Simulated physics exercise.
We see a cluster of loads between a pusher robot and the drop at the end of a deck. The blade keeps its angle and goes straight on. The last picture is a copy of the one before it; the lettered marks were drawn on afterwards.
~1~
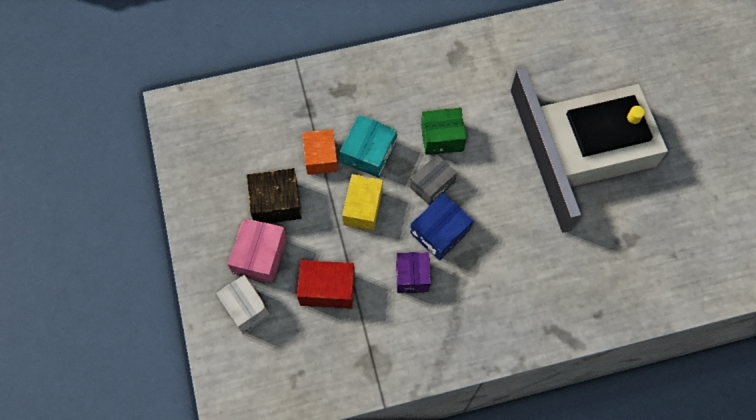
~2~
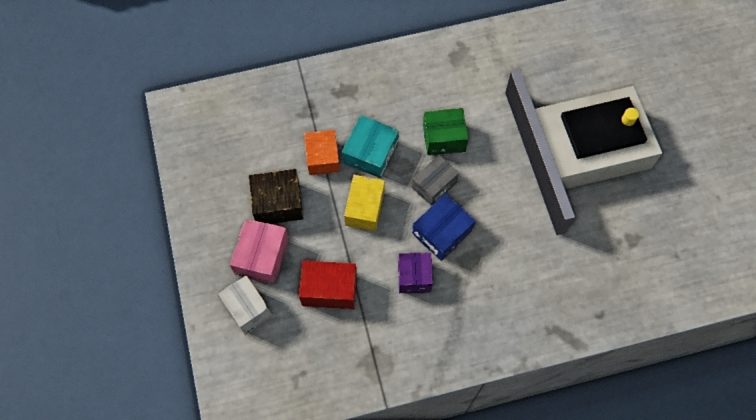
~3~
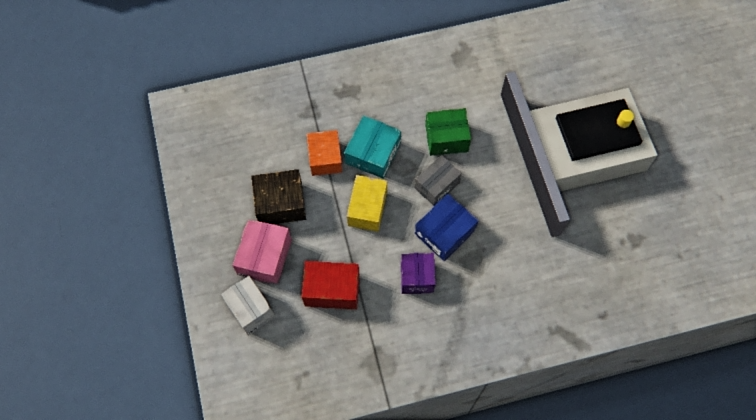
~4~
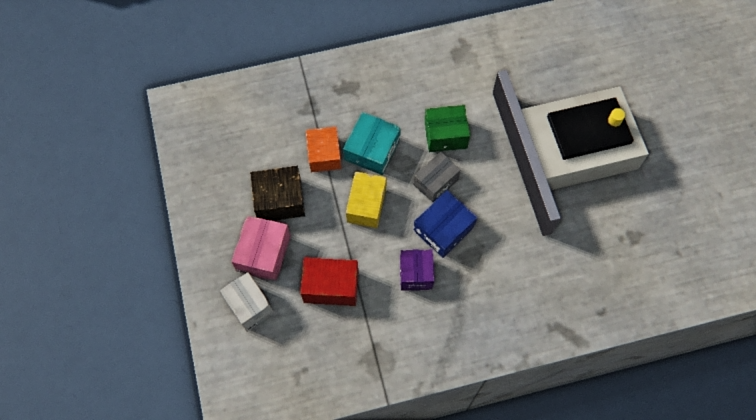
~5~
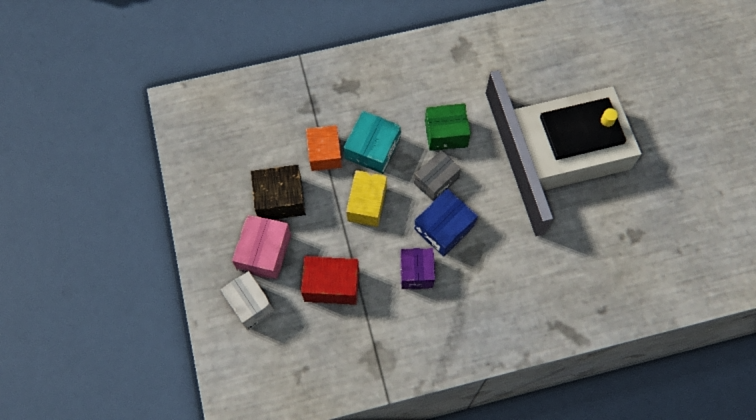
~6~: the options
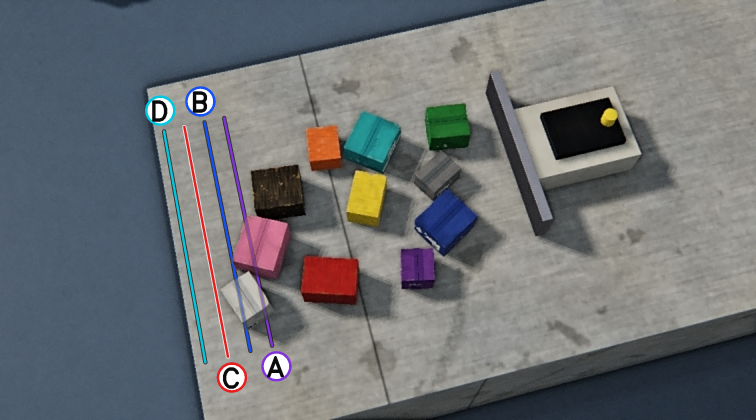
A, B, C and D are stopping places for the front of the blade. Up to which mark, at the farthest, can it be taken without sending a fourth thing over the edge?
Line A.
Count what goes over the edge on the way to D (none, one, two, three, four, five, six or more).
In all, six or more.
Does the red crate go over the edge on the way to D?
No.
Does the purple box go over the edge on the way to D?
No.
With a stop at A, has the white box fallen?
No.
On the marked copy, A at (247, 225); B at (226, 230); C at (205, 235); D at (184, 241).
Taking A. A third of the way, robot (481, 152); purple box (405, 276); orange crate (305, 153).
Two thirds of the way, robot (383, 175); black crate (209, 209); orange crate (211, 174).
When it is over, robot (305, 194); black crate over the edge; pink box over the edge; three fallen.
As for the rest, B drops five; C drops five; D drops nine.
